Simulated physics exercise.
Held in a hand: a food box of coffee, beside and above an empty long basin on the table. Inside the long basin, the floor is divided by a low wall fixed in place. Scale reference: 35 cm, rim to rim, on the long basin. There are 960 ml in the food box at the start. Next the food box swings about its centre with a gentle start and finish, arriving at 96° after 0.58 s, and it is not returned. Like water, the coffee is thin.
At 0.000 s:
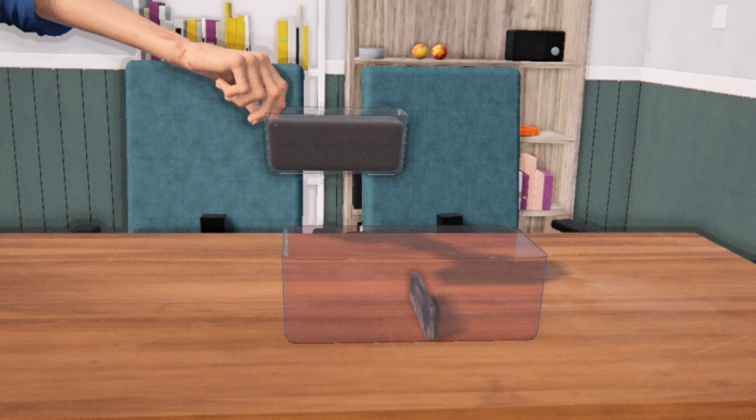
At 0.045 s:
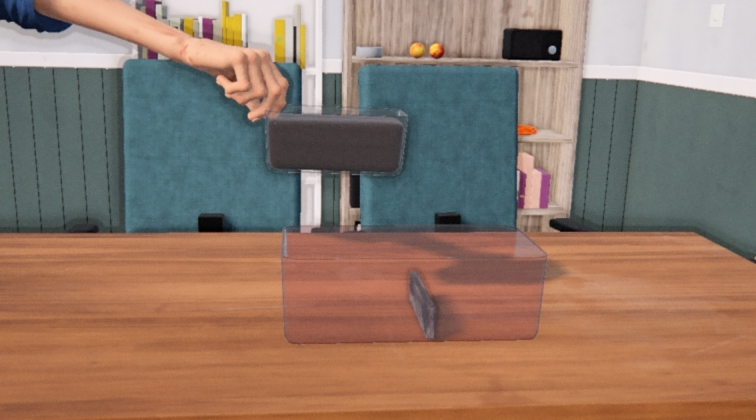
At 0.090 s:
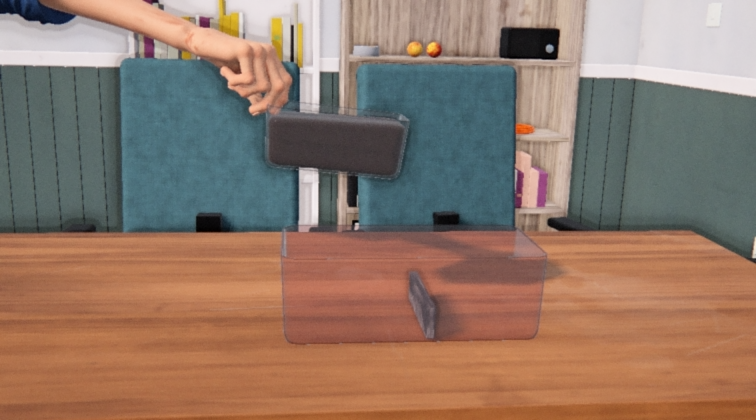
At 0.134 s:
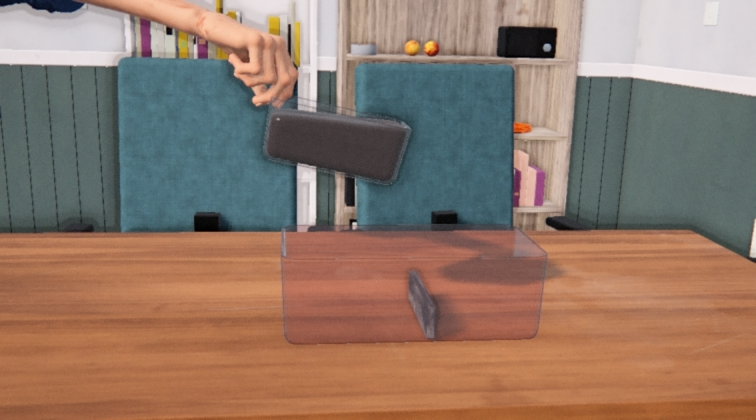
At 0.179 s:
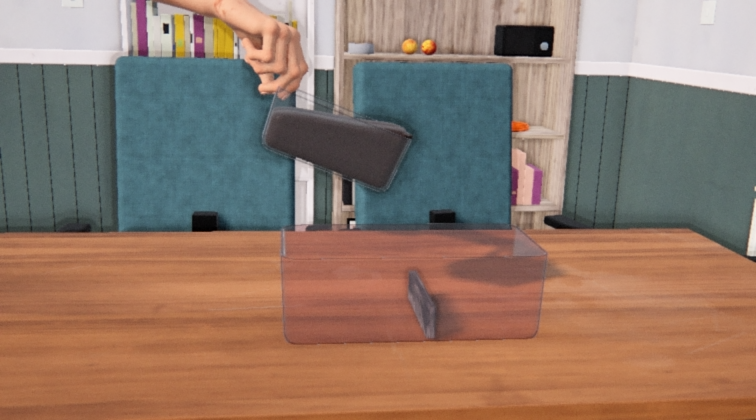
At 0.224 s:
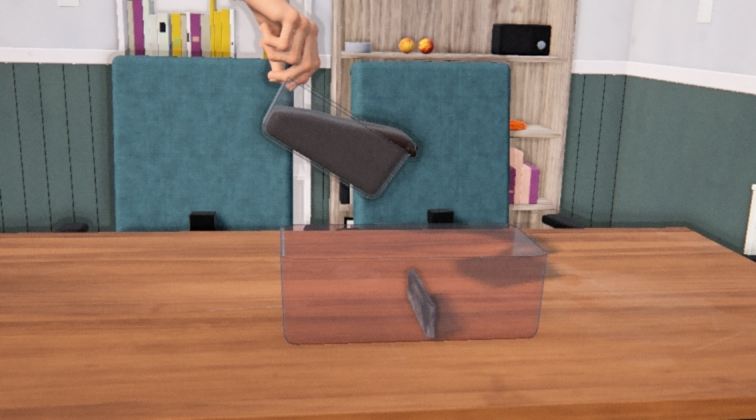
A hand reaching in from the upper left holds a small clear box of dark coffee above a long, see-through, reddish basin on a wooden table, viewed from the front in a room with teal chairs and shelves. A small grey piece stands inside the basin, and fruit sits on a shelf behind. The hand rises and tilts the box steadily down to the right, while the camera shifts slightly.
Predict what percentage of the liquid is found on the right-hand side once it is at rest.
About 62 % is on the right.
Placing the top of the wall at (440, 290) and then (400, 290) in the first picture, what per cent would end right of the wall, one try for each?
Some 40 in a hundred, then some 75 in a hundred.
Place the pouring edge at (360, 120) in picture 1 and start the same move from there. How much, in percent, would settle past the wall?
15 %.
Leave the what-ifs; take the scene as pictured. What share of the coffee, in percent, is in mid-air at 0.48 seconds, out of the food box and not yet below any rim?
About 40 per cent.
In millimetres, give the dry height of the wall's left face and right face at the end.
Roughly 32 mm on the left side and roughly 18 mm on the right.
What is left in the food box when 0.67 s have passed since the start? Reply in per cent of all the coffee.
3 per cent or thereabouts.
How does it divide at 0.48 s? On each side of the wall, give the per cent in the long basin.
Left roughly 2, right roughly 38.
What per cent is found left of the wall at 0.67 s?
I'd say near 20 percent.
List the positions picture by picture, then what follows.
In the first frame, it leans 0°; its right rim is at (403, 114); the coffee meets the walls at (269, 119) and (401, 121); the long basin's rim runs from (284, 243) to (532, 242); the wall's top is at (422, 290).
In the second frame, it leans 1°; its right rim is at (404, 115); the coffee meets the walls at (268, 118) and (401, 121).
In the third frame, it leans 6°; its right rim is at (405, 119); the coffee meets the walls at (269, 115) and (402, 123).
In the fourth frame, it leans 12°; its right rim is at (406, 127); the coffee meets the walls at (271, 113) and (404, 125).
In the fifth frame, it leans 21°; its right rim is at (406, 137); the coffee meets the walls at (273, 112) and (404, 131); 2 per cent is over the edge.
In the sixth frame, it leans 31°; its right rim is at (404, 150); the coffee meets the walls at (272, 109) and (395, 137); 7 per cent is over the edge.
After 0.48 s the tilt is 89° and 20 per cent is still to pour, 2 is left of the wall and 38 right of it.
After 0.67 s the tilt is 96° and 3 per cent is still to pour, 20 is left of the wall and 66 right of it.
After 0.87 s the tilt is 96° and 1 per cent is still to pour, 29 is left of the wall and 66 right of it.
After 1.08 s the tilt is 96° and 0 per cent is still to pour, 35 is left of the wall and 62 right of it.
In the end 35 per cent lies left of the wall, 62 right of it and 3 outside.
